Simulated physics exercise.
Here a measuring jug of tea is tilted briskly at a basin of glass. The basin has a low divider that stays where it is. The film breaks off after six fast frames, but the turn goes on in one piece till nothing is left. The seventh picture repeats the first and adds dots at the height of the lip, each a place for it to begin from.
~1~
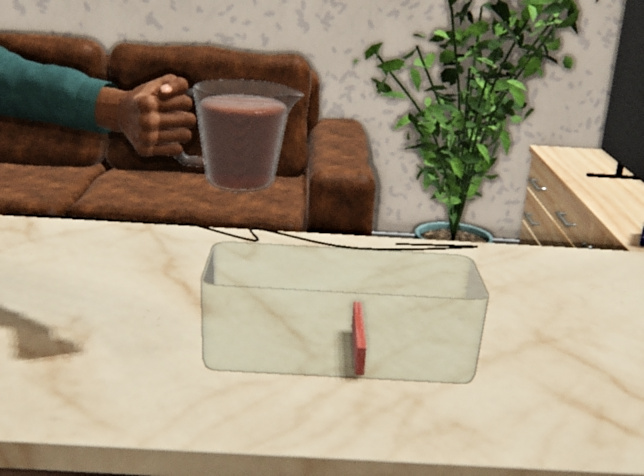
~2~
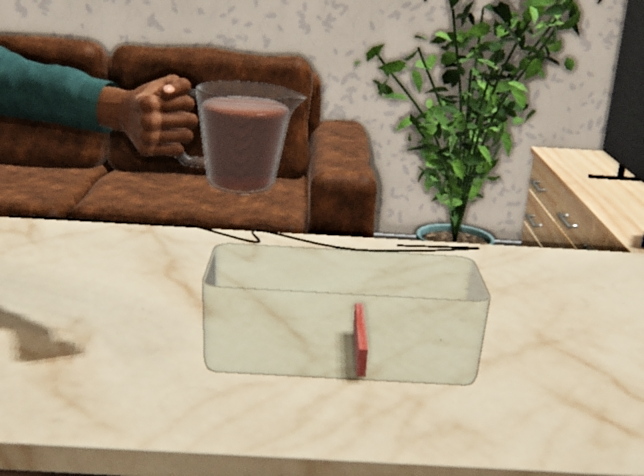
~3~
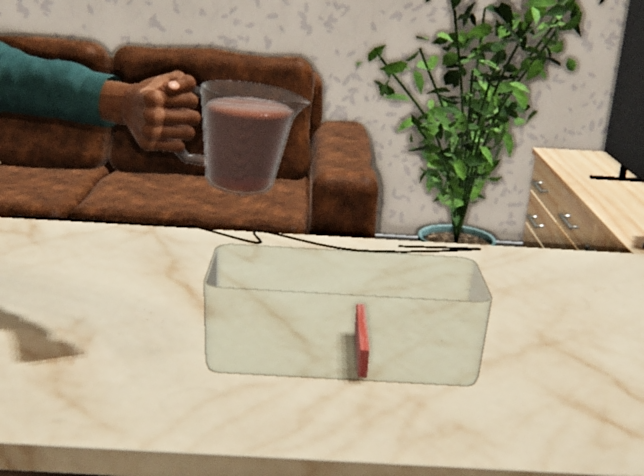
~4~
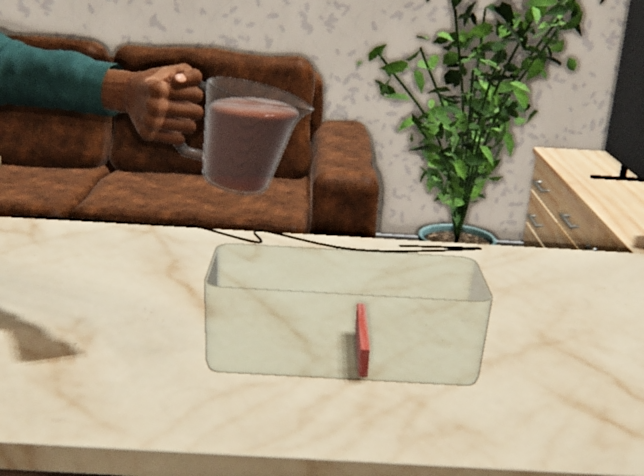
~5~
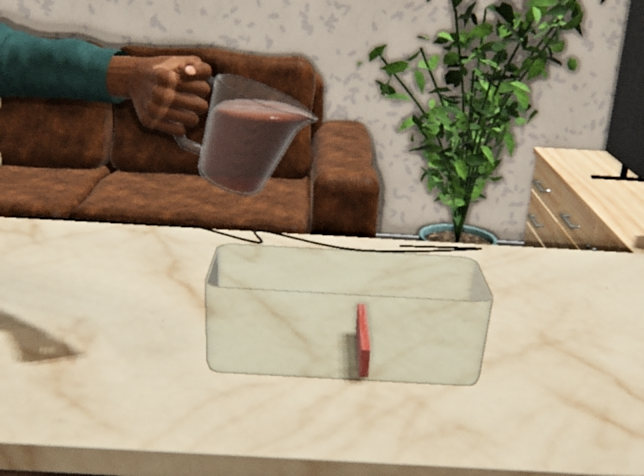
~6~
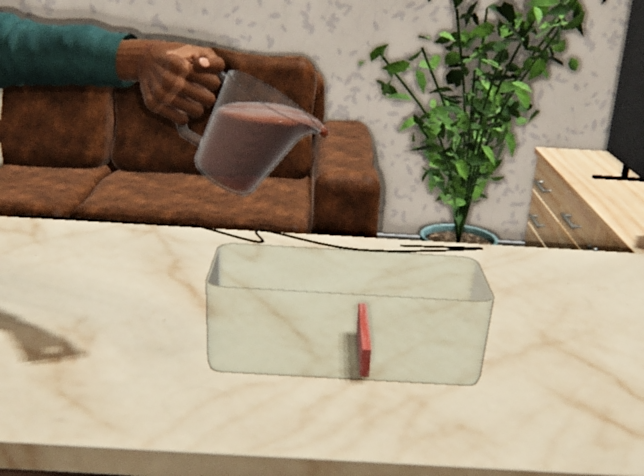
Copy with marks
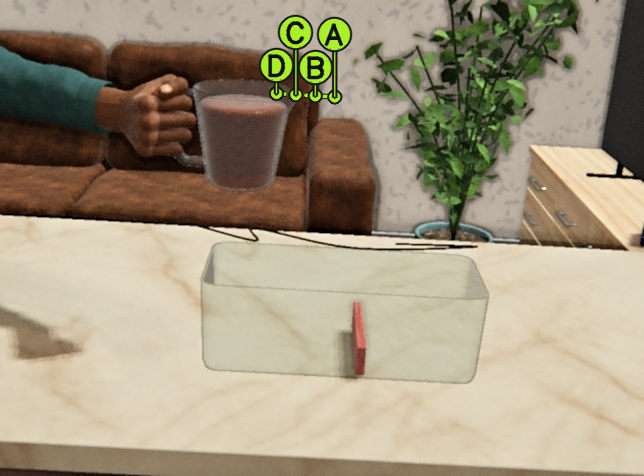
In a living room, a hand holds a clear jug of brownish liquid above a marble counter with a glass basin containing an upright red piece, then tilts the jug rightward until the liquid just passes its lip.
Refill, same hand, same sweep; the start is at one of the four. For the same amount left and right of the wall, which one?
It is B.
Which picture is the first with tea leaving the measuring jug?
In picture 6.
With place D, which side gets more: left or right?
The left one.
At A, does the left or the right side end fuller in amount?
More ends on the right.
In lime, A at (334, 96); B at (315, 95); C at (295, 94); D at (276, 93).
If A is chosen, about 23 % ends left of the wall and 76 % right of it.
If B is chosen, about 45 % ends left of the wall and 54 % right of it.
If C is chosen, about 76 % ends left of the wall and 21 % right of it; 3 % is lost outside.
If D is chosen, about 90 % ends left of the wall and 6 % right of it; 4 % is lost outside.
